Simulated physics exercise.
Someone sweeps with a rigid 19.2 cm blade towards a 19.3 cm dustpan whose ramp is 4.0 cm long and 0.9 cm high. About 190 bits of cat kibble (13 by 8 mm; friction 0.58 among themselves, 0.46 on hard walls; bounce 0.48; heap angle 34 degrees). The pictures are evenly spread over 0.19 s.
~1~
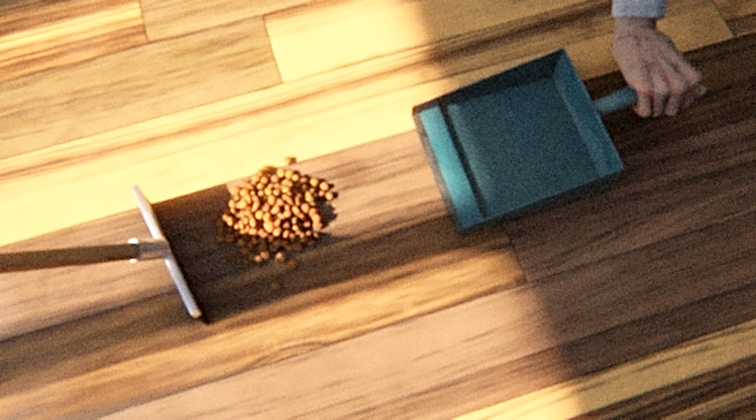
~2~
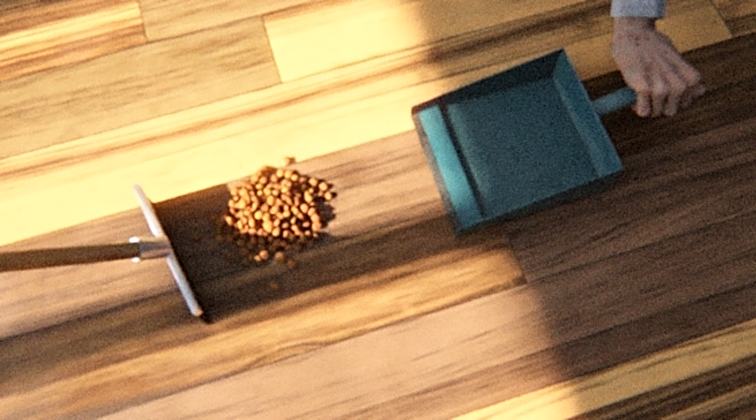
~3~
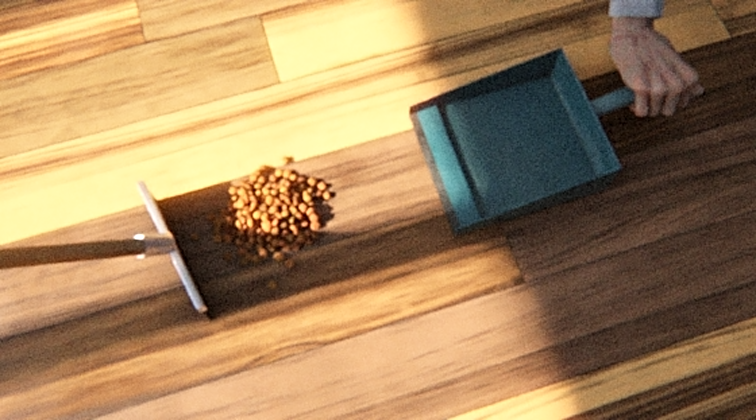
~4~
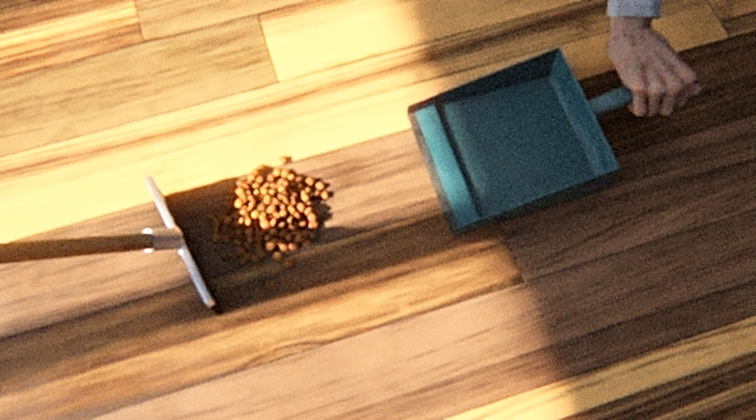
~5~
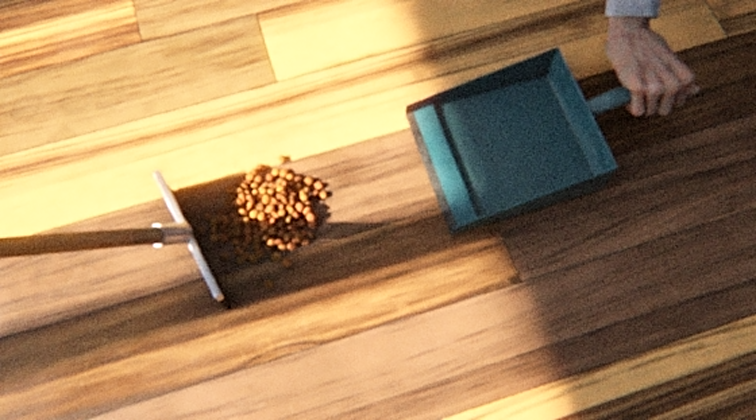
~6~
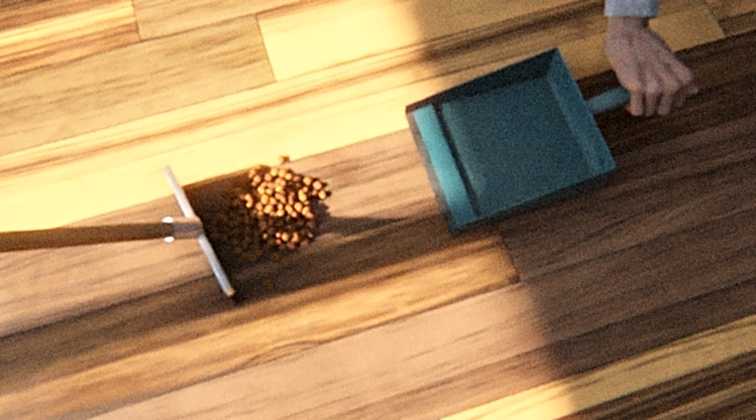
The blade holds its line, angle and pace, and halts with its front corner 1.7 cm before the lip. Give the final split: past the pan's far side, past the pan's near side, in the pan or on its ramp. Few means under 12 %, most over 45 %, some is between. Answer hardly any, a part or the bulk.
Far side: A part, near side: Hardly any, pan: A part.
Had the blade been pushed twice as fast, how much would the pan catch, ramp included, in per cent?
In that case some 35 per cent.
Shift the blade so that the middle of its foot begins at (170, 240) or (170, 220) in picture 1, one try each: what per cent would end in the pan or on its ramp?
About 25 and 20 per cent.
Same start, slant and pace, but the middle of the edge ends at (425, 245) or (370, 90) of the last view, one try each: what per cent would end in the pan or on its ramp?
Some 5 and 10 per cent.
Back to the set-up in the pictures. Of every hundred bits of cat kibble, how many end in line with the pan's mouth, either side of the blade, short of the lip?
Roughly 50 per cent.
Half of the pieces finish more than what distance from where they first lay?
About 22 cm.
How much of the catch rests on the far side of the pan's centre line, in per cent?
Some 80 per cent.
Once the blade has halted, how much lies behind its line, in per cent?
Some 5 per cent.
Then, 0.36 s after the last picture, middle of the blade 18 cm from the lip; 0 % over the lip, far side 5 %, near side 0 %.
Then, 0.60 s after the last picture, middle of the blade 9 cm from the lip; 0 % over the lip, far side 15 %, near side 0 %.
Then, 0.95 s after the last picture, middle of the blade 4 cm from the lip; 25 % over the lip, far side 20 %, near side 0 %.
In the end, far side 20 %, near side 0 %, pan 25 %, in front of the lip or behind the blade 50 %.
